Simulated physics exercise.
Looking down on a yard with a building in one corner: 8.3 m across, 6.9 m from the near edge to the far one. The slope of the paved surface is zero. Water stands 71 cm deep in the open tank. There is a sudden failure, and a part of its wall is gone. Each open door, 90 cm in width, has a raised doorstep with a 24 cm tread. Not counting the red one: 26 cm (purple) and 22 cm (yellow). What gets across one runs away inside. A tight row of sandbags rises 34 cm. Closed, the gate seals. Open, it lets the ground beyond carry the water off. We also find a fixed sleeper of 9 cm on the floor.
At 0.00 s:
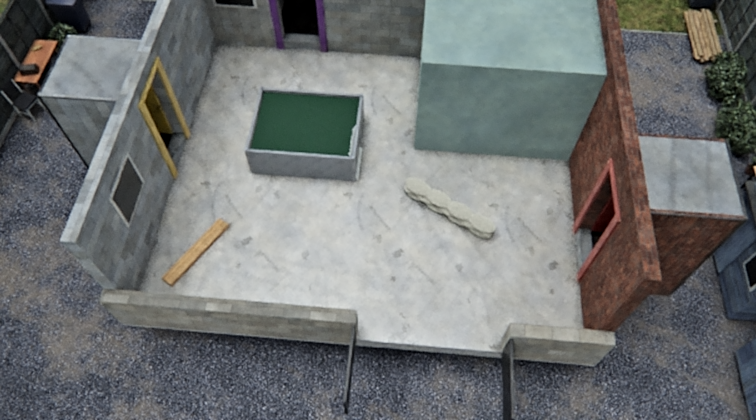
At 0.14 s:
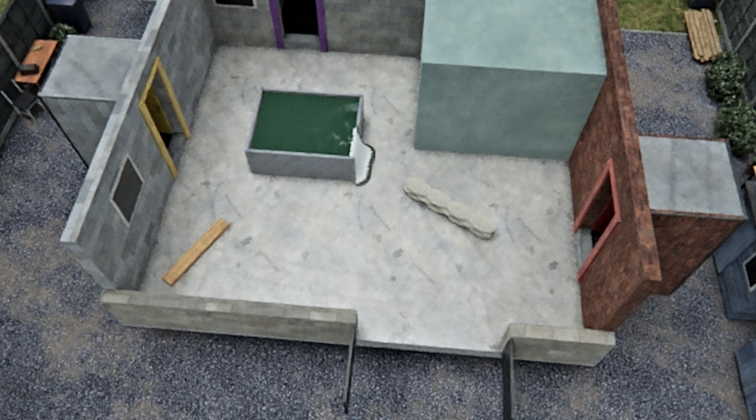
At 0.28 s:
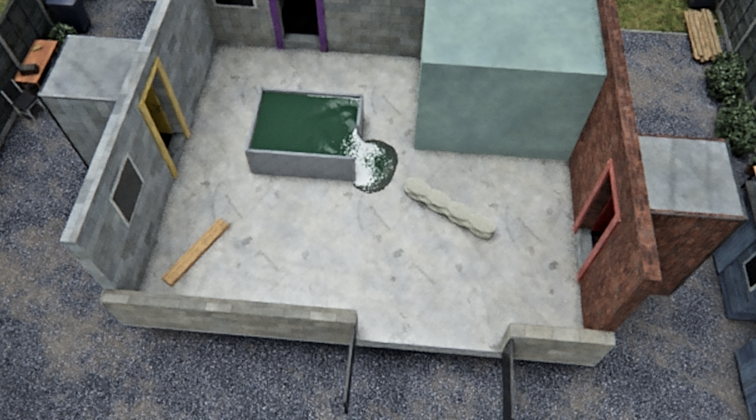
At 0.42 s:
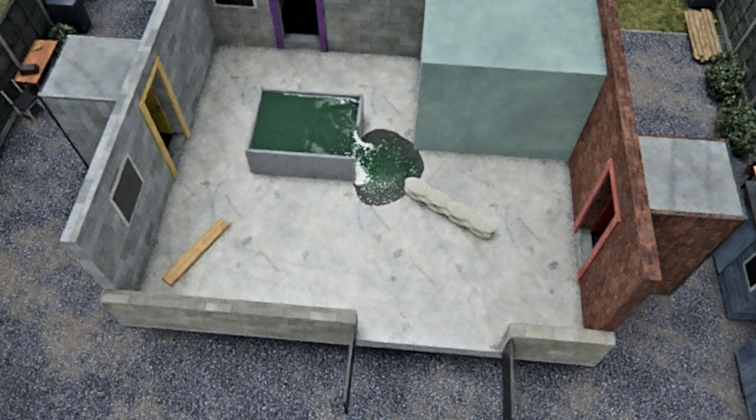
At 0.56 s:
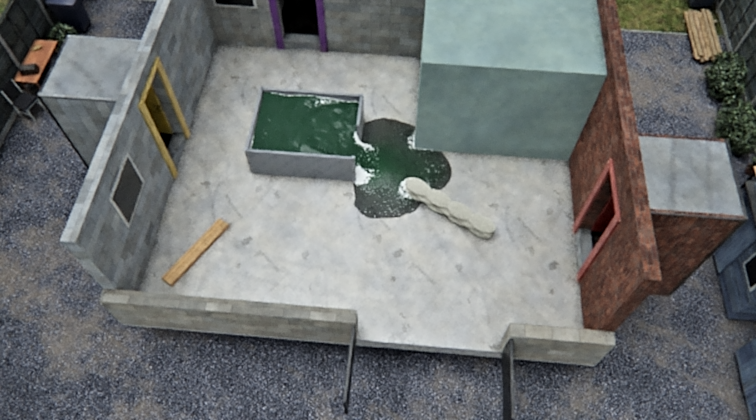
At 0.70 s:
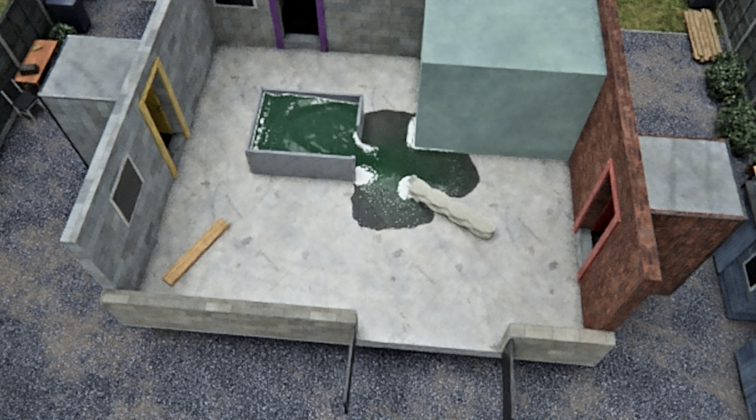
Green water pours through a gap in the tank's right side and spreads across the paved floor.
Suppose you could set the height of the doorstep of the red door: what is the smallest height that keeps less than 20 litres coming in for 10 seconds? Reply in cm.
The smallest such height is close to 7.5 cm.
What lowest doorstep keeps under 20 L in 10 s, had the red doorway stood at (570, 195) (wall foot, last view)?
About 25 cm.
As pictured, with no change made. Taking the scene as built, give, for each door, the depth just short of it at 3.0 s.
Depths, in cm - purple: 0, yellow: 0, red: 12.
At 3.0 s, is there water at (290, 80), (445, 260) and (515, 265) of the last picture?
Point by point: Bone dry, then soaked, then soaked.
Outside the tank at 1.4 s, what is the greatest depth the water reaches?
Around 35 centimetres.
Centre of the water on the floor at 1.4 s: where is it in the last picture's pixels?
The balance point sits at roughly (346, 157).
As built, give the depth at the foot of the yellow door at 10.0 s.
Depth: Near 1.0 cm.
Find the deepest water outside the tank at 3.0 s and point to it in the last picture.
Around (562, 180).
After 1.4 s water covers 20 % of the floor, deepest (35 cm) near (407, 183); it has not reached the red door.
After 3.0 s water covers 40 % of the floor, deepest (31 cm) near (562, 180); 12 cm at the red door, 0 litres in over its 24 cm doorstep.
After 10.0 s water covers 80 % of the floor, deepest (10 cm) near (545, 343); 9 cm at the red door, 0 litres in over its 24 cm doorstep.
At the red door as built, the water arrived by 2.1 s and peaked near 13 cm at 2.6 s.
With a doorstep of 6.5 cm, 28 litres would have come in within the 10 s; with 9 cm, 8 litres. So under 20 litres takes about 7.5 cm.
